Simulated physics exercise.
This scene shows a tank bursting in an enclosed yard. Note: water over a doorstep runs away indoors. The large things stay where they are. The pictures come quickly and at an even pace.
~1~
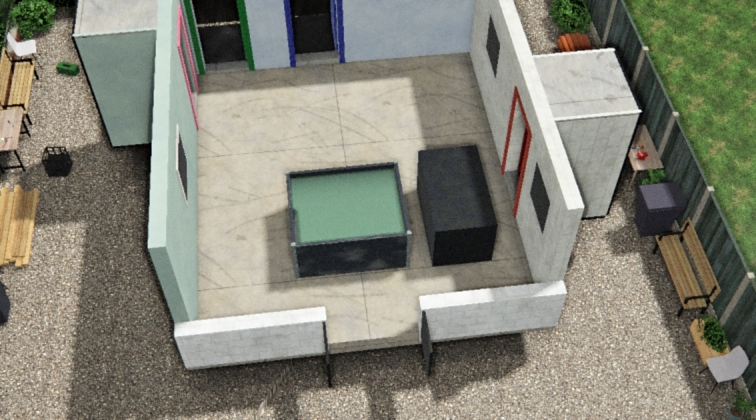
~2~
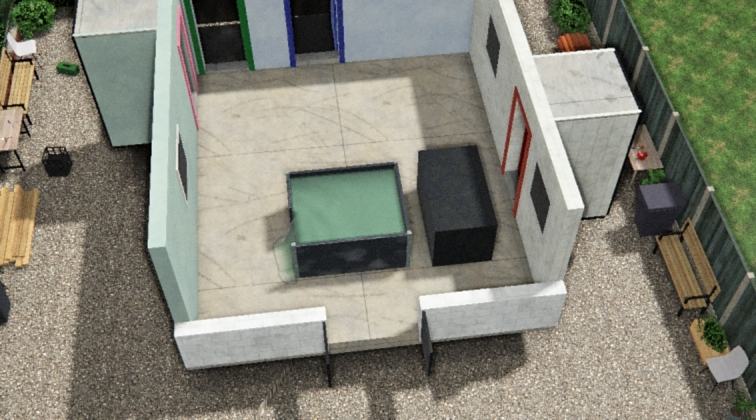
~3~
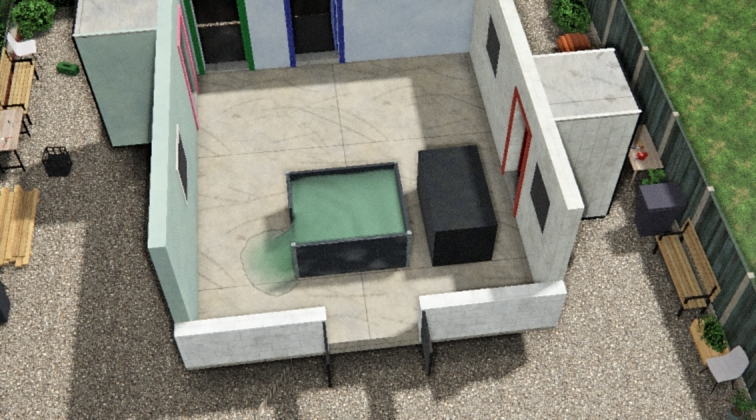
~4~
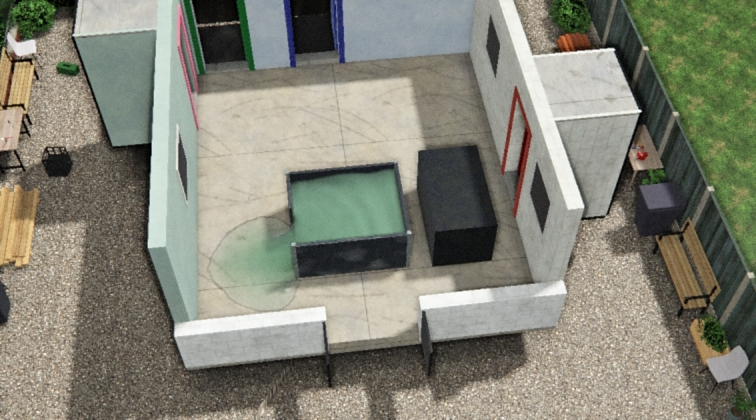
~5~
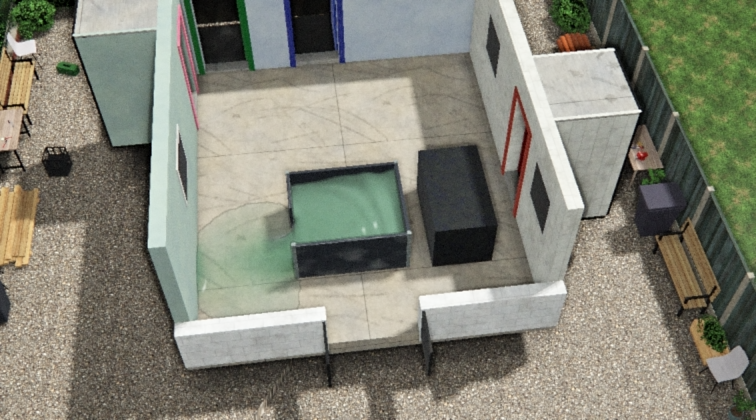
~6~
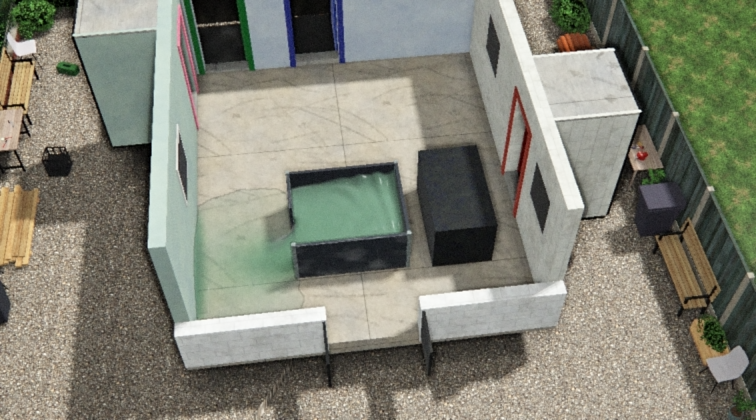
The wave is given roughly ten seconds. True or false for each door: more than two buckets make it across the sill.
Red door: False; green door: True; blue door: False; pink door: False.
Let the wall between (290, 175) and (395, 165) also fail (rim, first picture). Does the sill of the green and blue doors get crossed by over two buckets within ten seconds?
Verdict - green door breaks the limit, blue door breaks the limit.
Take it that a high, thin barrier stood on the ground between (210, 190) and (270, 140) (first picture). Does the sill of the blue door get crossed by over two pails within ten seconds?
Note - blue door does not reach it.
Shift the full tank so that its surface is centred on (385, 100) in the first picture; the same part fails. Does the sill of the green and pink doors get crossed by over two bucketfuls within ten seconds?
Green door tops the mark, pink door tops the mark.
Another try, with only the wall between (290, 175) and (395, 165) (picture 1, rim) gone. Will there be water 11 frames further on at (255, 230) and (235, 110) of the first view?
Unwetted, then submerged.
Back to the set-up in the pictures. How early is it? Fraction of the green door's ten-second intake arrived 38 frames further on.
Estimate: Roughly 85 %.
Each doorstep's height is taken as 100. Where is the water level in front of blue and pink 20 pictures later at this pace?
Approx. 80 % then 50 %.
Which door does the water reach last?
That is the one in red.
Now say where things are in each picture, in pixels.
The open tank at (347, 205) is whole and still, in the first picture.
The front is at (294, 281), out from the gap at (296, 248), in the second picture.
Water pours out at (296, 249) and has run to (247, 252), in the third picture.
Water pours out at (297, 249) and has run to (213, 269), in the fourth picture.
Water pours out at (297, 249) and has run to (199, 303), in the fifth picture.
The front is at a hidden place, out from the gap at (297, 249), in the sixth picture.
A moment on, water covers 15 % of the floor; the red door not reached, the green door not reached, the blue door not reached, the pink door not reached.
Next, water covers 35 % of the floor; the red door not reached, the green door not reached, the blue door not reached, the pink door wet at the sill, nothing in.
Then, water covers 60 % of the floor; the red door not reached, the green door over two buckets in, the blue door wet at the sill, nothing in, the pink door wet at the sill, nothing in.
Later, water covers 90 % of the floor; the red door wet at the sill, nothing in, the green door far over two buckets in, the blue door wet at the sill, nothing in, the pink door wet at the sill, nothing in.
In the end, water covers 95 % of the floor; the red door wet at the sill, nothing in, the green door far over two buckets in, the blue door wet at the sill, nothing in, the pink door wet at the sill, nothing in.
